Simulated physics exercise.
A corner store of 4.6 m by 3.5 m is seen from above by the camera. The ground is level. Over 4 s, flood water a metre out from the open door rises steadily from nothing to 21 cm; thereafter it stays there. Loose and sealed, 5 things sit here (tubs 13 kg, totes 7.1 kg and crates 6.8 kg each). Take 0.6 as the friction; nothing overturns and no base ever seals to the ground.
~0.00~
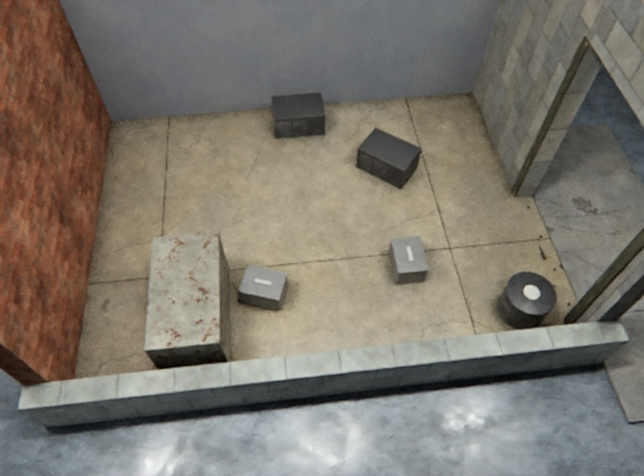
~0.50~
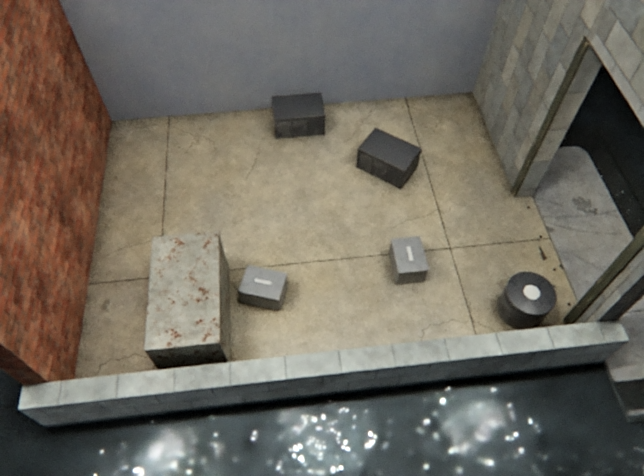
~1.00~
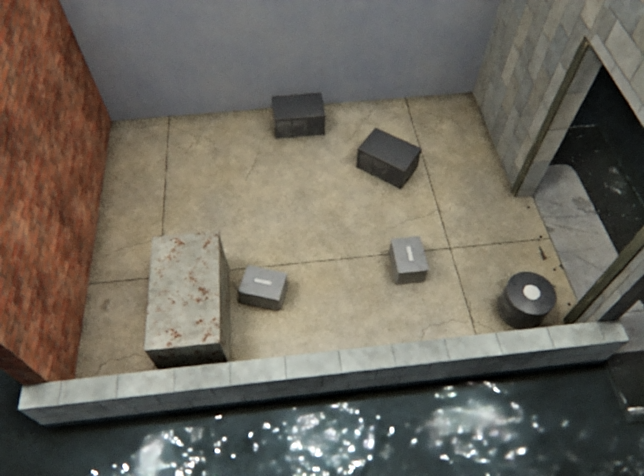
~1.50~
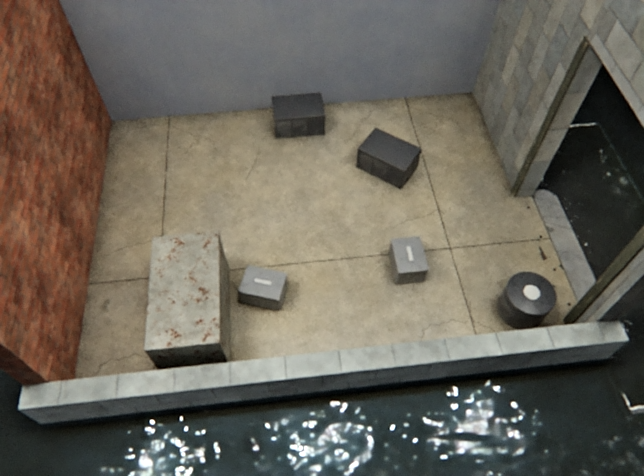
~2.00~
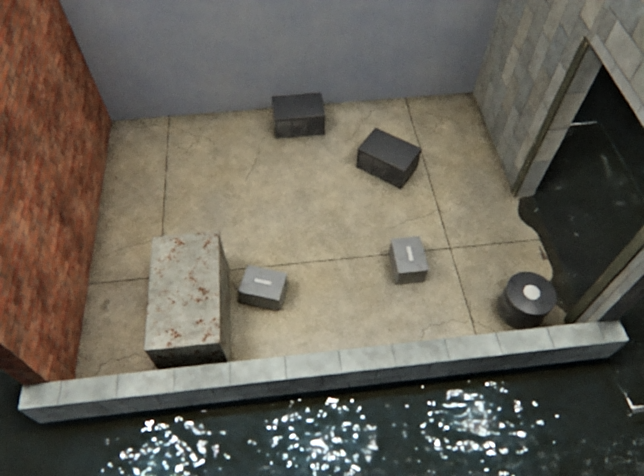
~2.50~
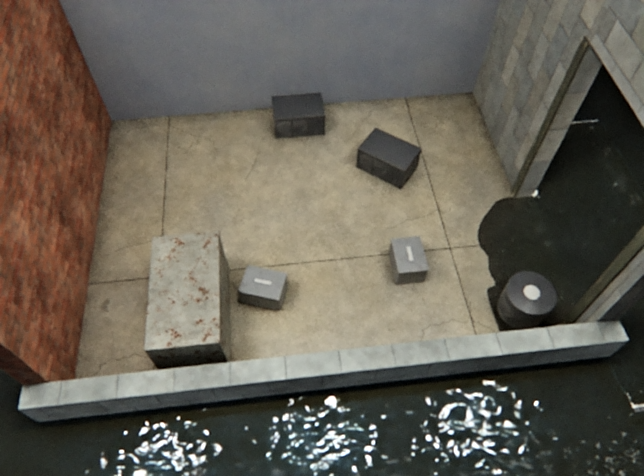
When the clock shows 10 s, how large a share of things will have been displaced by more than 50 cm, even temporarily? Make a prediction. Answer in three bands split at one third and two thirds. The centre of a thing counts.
Two thirds or more.
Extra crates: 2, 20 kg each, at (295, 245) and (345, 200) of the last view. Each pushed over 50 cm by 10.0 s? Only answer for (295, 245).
The answer is beyond the limit.
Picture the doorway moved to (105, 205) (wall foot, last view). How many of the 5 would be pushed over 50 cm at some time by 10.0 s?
Then 4.
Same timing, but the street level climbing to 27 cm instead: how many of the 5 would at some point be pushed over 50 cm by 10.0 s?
The count would be 5.
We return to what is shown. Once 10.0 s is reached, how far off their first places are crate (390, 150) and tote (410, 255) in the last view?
First 60 cm, then 350 cm.
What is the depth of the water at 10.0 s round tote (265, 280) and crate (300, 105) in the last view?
About 15 and 8 cm.
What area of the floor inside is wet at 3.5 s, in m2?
Around 2.0 m2 of it.
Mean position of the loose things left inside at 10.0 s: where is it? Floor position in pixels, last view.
They average out to somewhere around (238, 152).
After 3.5 s 0 of 5 are over 50 cm from their spots; 0 afloat.
After 4.5 s 1 of 5 are over 50 cm from their spots; 0 afloat.
After 7.0 s 4 of 5 are over 50 cm from their spots; 4 afloat.
After 10.0 s 5 of 5 are over 50 cm from their spots, and 5 have been at some point; 5 afloat.
